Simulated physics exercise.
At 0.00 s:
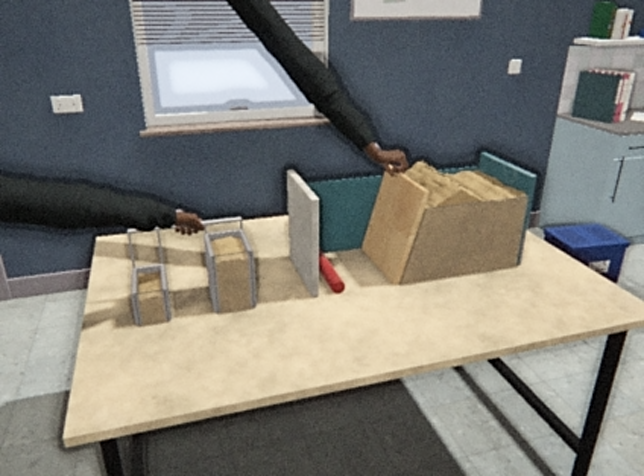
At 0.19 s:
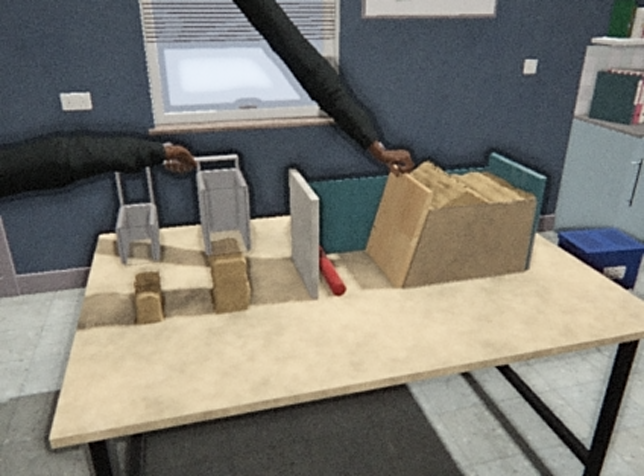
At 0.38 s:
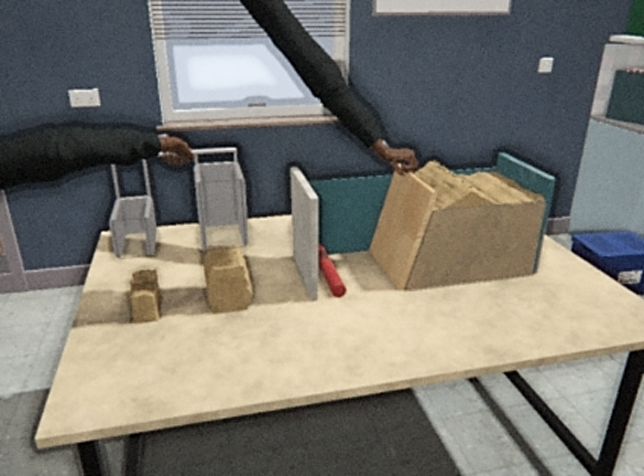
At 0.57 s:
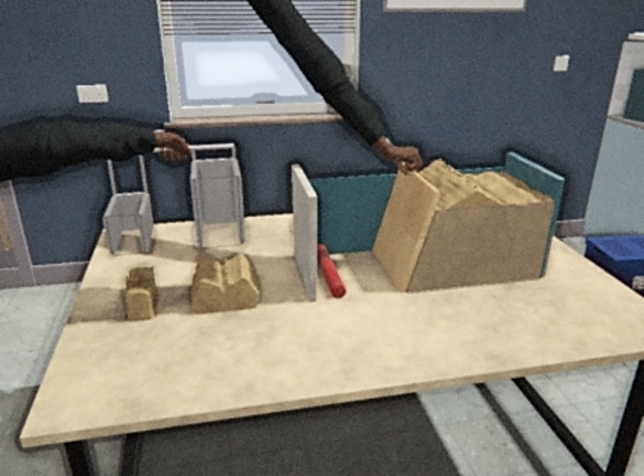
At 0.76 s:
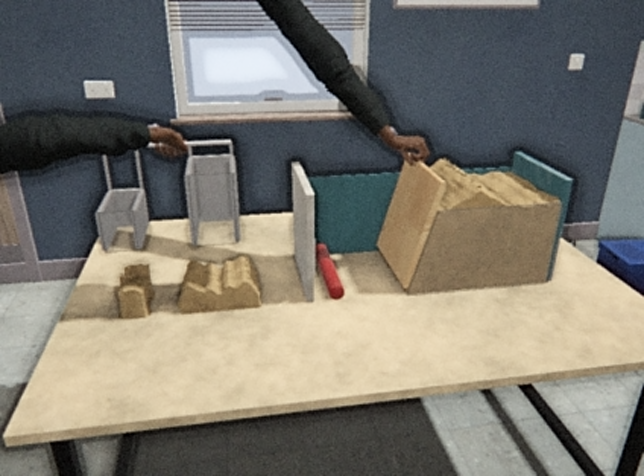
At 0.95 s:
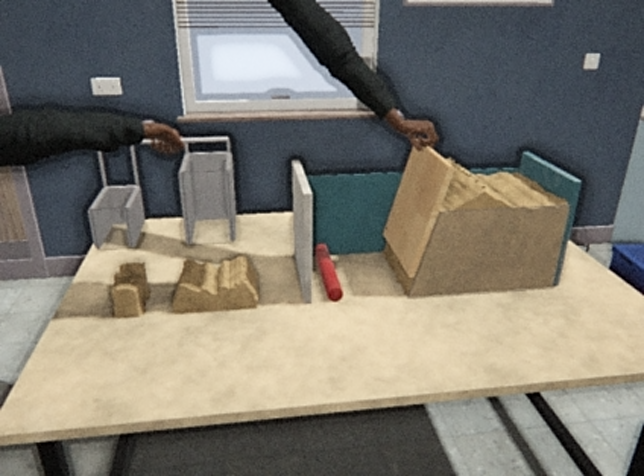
On a table, hands lift casings off two sand blocks, the taller slumps, and a board rises beside banked sand.
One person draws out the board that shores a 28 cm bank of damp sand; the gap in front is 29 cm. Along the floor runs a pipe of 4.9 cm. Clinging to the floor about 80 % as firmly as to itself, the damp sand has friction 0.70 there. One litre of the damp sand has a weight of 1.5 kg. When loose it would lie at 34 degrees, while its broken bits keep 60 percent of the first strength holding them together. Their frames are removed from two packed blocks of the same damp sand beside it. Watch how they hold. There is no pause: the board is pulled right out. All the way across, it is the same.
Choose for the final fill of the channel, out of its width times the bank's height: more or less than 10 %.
Choice: More.
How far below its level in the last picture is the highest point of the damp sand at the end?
Roughly 5.5 cm.
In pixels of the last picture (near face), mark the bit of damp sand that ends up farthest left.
Near (380, 294).
After 1.31 s, the face still stands, with nothing on top of the pipe; the channel is 0 % full.
After 1.74 s, the face still stands, with nothing on top of the pipe; the channel is 0 % full.
After 2.17 s, the fallen stuff reaches 7 % of the way across, with nothing on top of the pipe; the channel is 2 % full.
After 2.60 s, the fallen stuff reaches 29 % of the way across, with nothing on top of the pipe; the channel is 13 % full.
After 2.75 s, the fallen stuff reaches 29 % of the way across, with nothing on top of the pipe; the channel is 14 % full.
